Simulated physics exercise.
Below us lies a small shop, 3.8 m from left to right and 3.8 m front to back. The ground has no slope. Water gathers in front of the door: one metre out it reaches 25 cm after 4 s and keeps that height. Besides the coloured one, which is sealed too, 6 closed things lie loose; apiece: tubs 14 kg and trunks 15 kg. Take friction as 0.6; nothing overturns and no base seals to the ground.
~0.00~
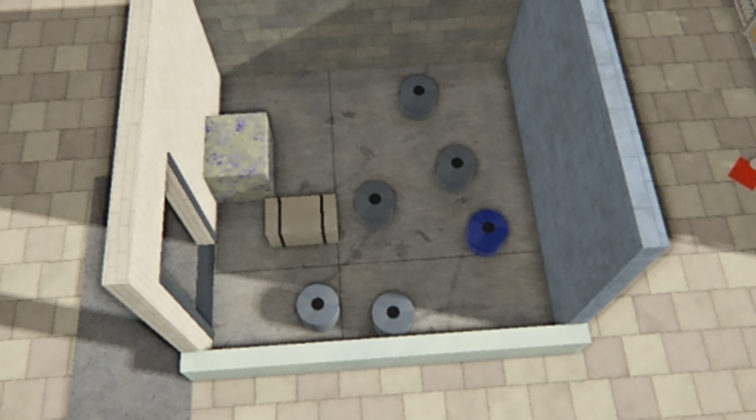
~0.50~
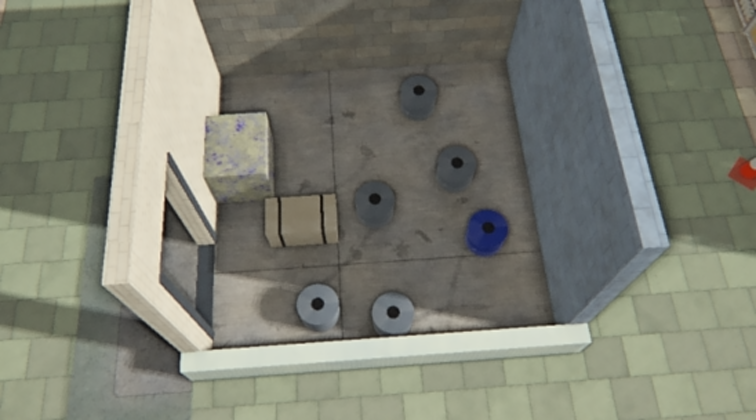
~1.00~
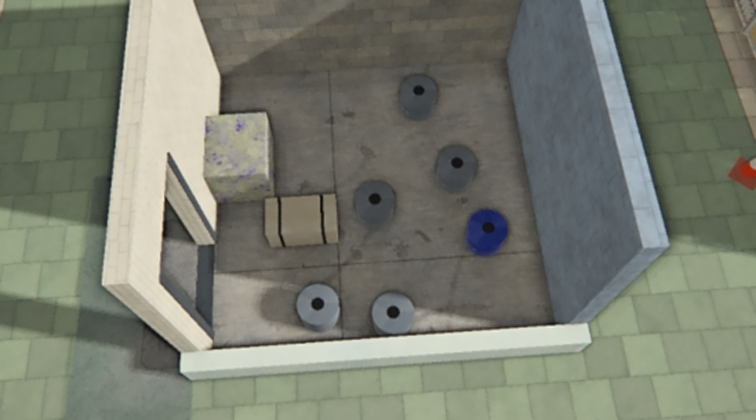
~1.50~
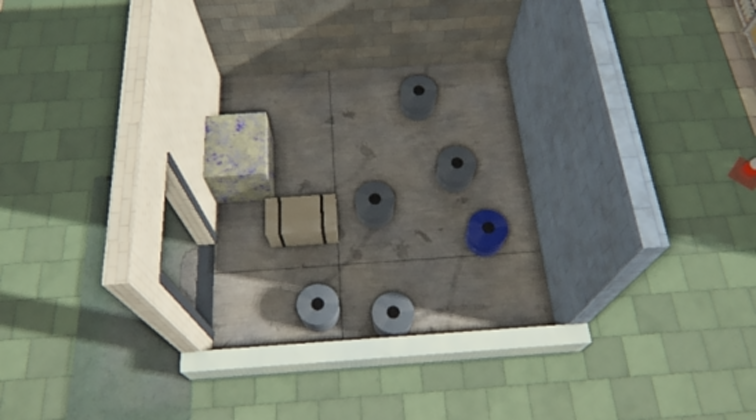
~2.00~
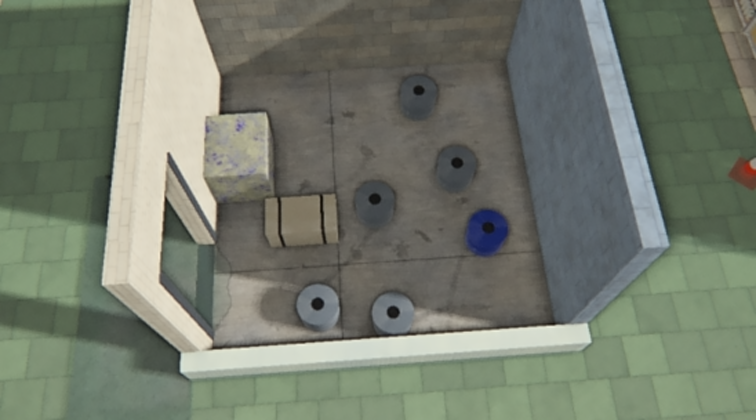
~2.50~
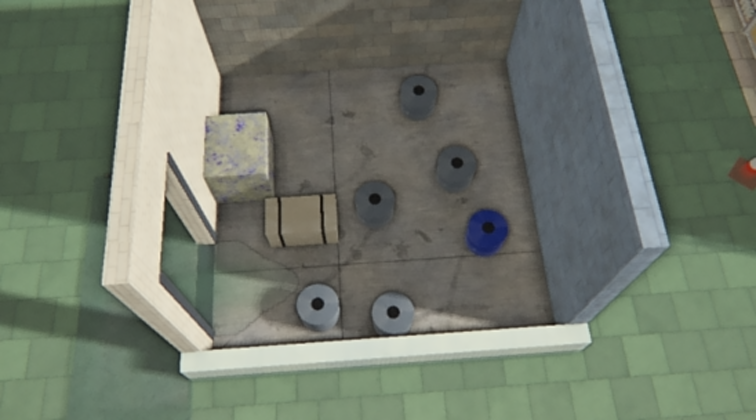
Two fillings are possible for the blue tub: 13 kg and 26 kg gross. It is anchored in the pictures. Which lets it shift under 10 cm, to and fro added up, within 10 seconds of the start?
For it, neither weight holds it.
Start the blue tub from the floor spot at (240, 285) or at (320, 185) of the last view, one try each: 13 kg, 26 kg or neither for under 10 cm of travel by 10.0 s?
In turn: Neither holds; either load holds.
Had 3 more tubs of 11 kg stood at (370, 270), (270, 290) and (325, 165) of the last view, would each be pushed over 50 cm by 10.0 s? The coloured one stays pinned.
In turn: Over, more, short of it.
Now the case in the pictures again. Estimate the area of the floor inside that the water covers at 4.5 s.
Some 6.0 m2.
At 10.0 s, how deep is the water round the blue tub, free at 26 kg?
Roughly 13 cm.
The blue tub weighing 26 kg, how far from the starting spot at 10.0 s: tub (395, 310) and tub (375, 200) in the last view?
In turn: 250 cm, 140 cm.
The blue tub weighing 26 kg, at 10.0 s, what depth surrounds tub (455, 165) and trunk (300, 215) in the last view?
About 15 and 6 cm.
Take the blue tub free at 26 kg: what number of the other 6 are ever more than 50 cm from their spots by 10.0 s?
6 of them.
After 3.5 s the blue tub would be 0 cm from its start with 13 kg and 0 cm from its start with 26 kg; 0 cm of water round it then.
After 4.5 s the blue tub would be 0 cm from its start with 13 kg and 0 cm from its start with 26 kg; 3 cm of water round it then.
After 7.0 s the blue tub would be 46 cm from its start with 13 kg and 4 cm from its start with 26 kg; 12 cm of water round it then.
After 10.0 s the blue tub would be 233 cm from its start with 13 kg and 112 cm from its start with 26 kg; 13 cm of water round it then.
